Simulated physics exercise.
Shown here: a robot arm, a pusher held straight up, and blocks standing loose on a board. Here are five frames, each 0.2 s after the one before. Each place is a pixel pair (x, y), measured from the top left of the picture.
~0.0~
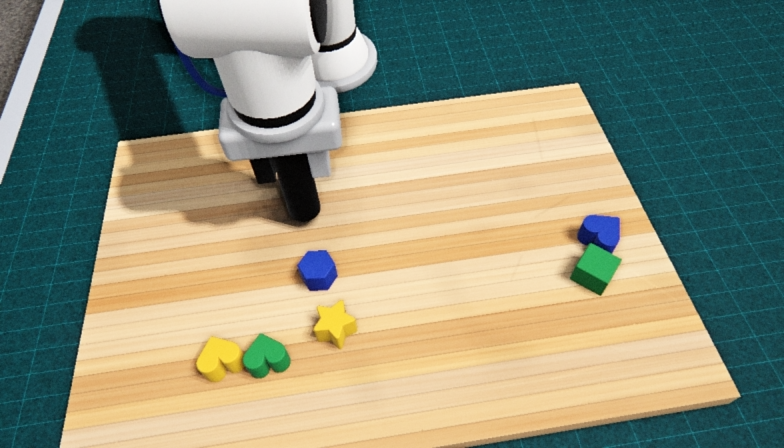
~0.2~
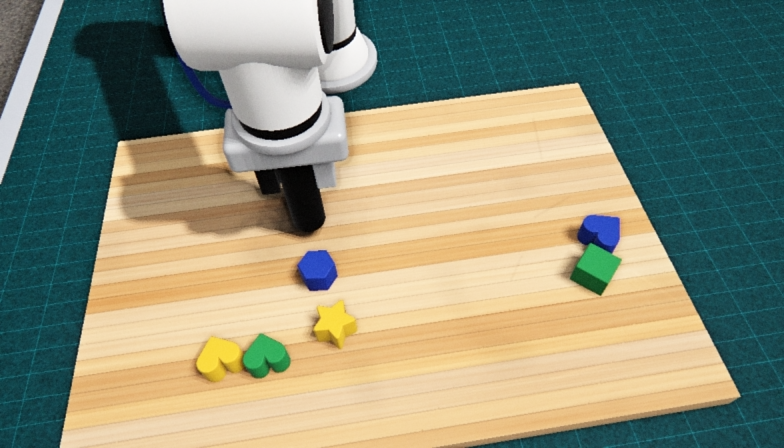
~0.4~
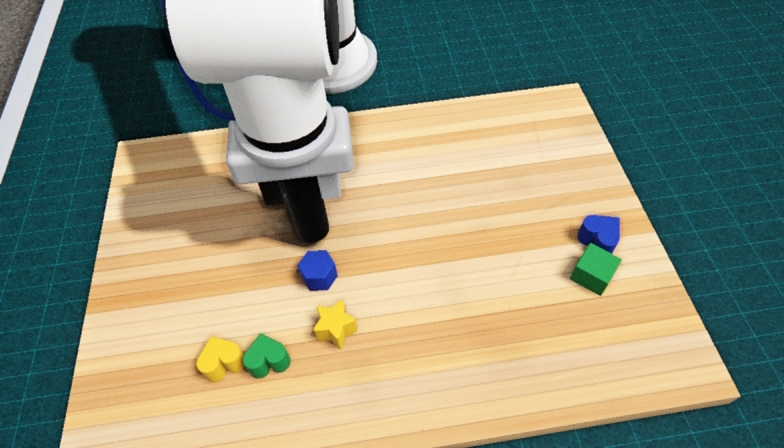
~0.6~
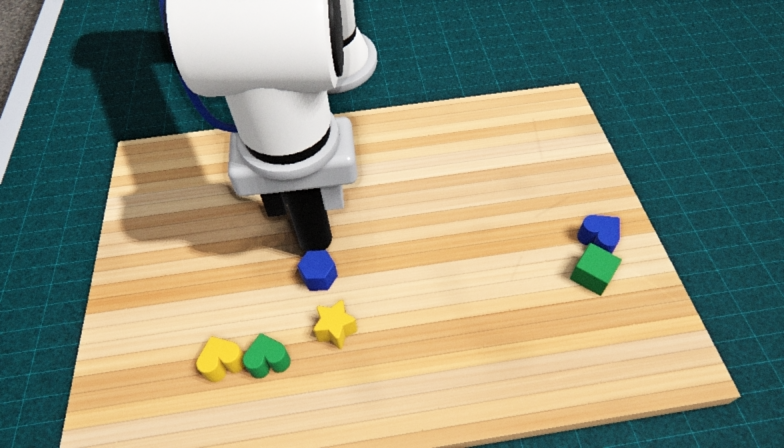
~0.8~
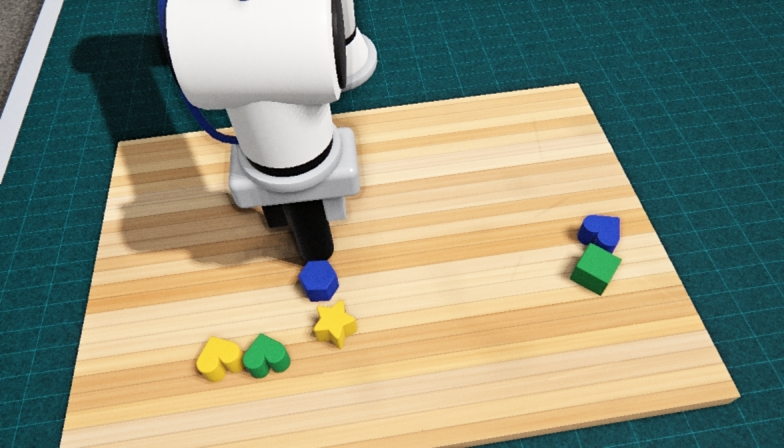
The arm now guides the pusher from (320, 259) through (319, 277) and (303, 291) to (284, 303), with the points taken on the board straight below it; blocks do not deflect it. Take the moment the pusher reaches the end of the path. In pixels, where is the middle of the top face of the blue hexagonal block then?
My estimate: (304, 313).
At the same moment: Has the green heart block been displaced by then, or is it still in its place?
It stays.
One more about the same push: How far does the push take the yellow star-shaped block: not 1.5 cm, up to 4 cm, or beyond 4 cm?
Overall it shifts less than 1.5 cm.
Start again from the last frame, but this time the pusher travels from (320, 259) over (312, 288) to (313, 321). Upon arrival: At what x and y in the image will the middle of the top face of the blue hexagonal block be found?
I'd place it at (317, 342), taking the centre of its top.
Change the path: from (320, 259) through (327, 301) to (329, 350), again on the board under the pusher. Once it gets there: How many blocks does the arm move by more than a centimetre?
I'd say two blocks get moved.
The first path, step by step. Halfway along, pusher (309, 276); blue hexagonal block (312, 303); yellow star-shaped block (332, 325), turned 25° anticlockwise.
At the end, pusher (281, 295); green heart block still; blue hexagonal block (304, 313), turned 35° anticlockwise; yellow star-shaped block (332, 328), turned 40° anticlockwise.
